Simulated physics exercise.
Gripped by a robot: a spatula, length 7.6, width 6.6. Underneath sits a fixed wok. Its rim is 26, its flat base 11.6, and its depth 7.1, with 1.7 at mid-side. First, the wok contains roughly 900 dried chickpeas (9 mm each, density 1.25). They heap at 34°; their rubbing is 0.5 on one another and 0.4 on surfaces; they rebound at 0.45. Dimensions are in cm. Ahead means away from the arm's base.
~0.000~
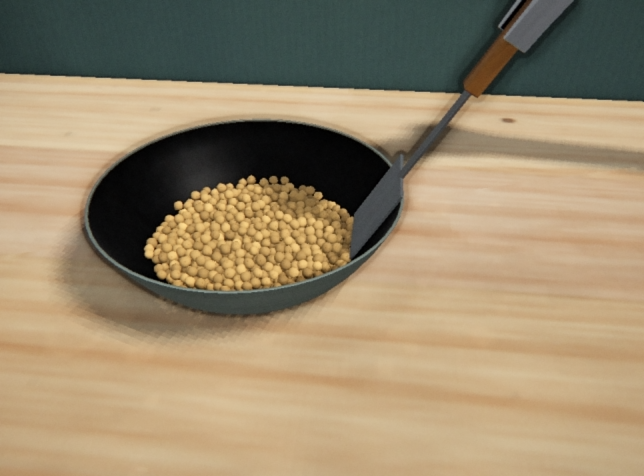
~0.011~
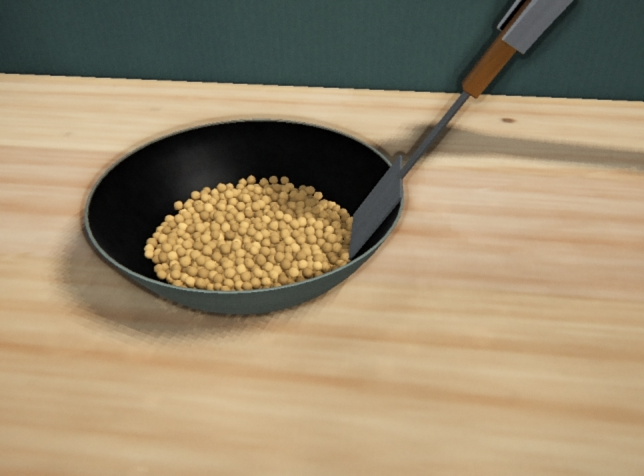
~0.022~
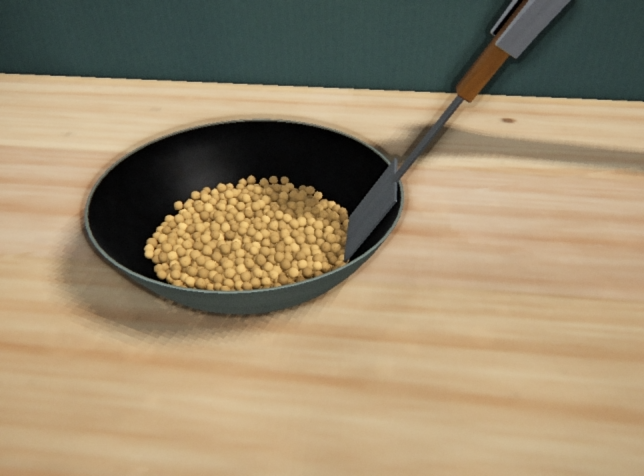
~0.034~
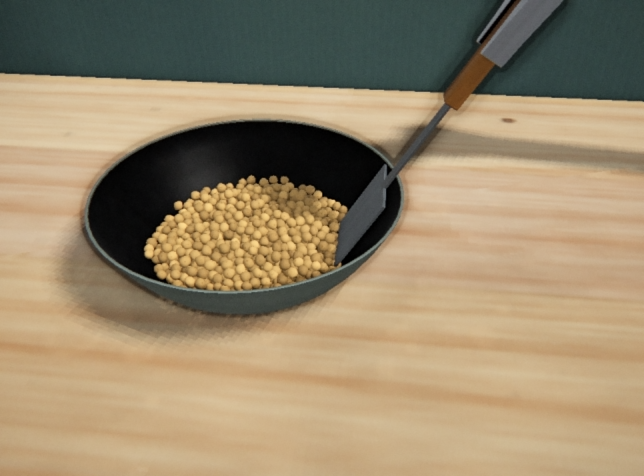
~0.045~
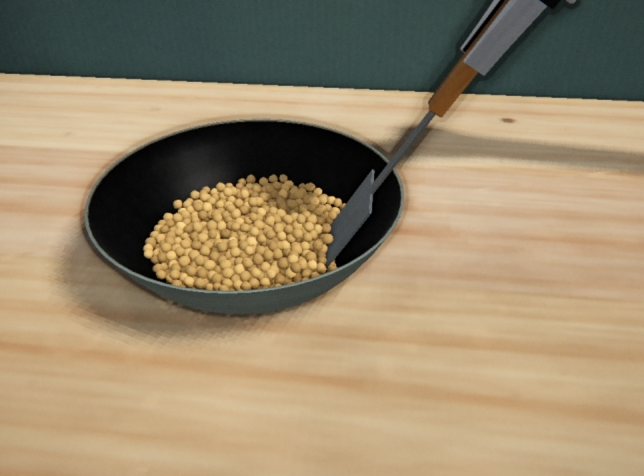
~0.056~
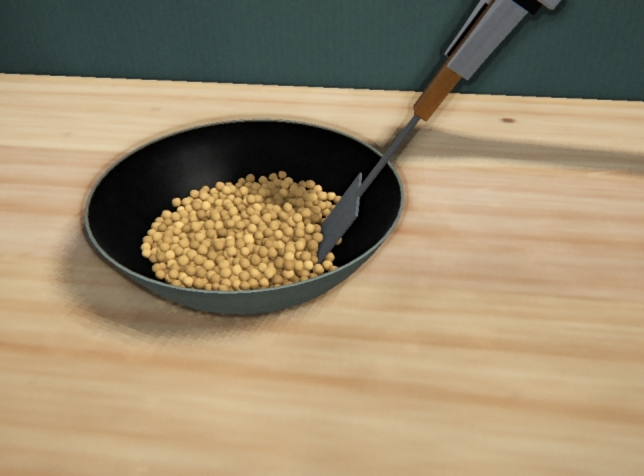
A dark wok holding a heap of tan chickpeas sits on a pale wooden surface before a dark teal wall, seen from above at an angle. A grey spatula with a brown section on its handle reaches in from the upper right, held by a partly visible robot gripper. The spatula slides left and slightly down into the heap's right side, nudging nearby chickpeas, while the wok and camera stay still.
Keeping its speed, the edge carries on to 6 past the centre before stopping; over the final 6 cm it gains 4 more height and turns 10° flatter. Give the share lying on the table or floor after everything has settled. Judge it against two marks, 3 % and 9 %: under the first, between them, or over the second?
Between them, so from 3 to 9 %.
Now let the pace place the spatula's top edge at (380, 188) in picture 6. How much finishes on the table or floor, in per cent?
I'd say around 0 per cent.
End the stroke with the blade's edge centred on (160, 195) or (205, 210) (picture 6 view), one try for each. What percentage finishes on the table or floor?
First try about 15 percent, second about 0 percent.
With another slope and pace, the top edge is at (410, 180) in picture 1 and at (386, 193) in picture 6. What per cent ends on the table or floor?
Close to 0 in a hundred.
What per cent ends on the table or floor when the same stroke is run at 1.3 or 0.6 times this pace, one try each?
Some 10 and 0 per cent.
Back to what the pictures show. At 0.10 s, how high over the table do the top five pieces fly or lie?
They are around 6 cm up.
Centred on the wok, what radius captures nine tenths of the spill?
Around 45 centimetres.
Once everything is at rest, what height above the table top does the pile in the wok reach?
Peak at rest, approximately 7.0 centimetres.
By 0.10 s, sloping 60°, highest piece 9 above the table; 900 in the wok.
By 0.14 s, sloping 56°, highest piece 10 above the table; 900 in the wok.
By 0.36 s, sloping 50°, highest piece 8 above the table; 856 in the wok, 20 on the table or floor, 24 on the blade or in flight.
By 1.41 s, sloping 50°, highest piece 7 above the table; 854 in the wok, 46 on the table or floor.
Final count, 854 in the wok, 46 on the table or floor. That is 5 % on the table or floor.
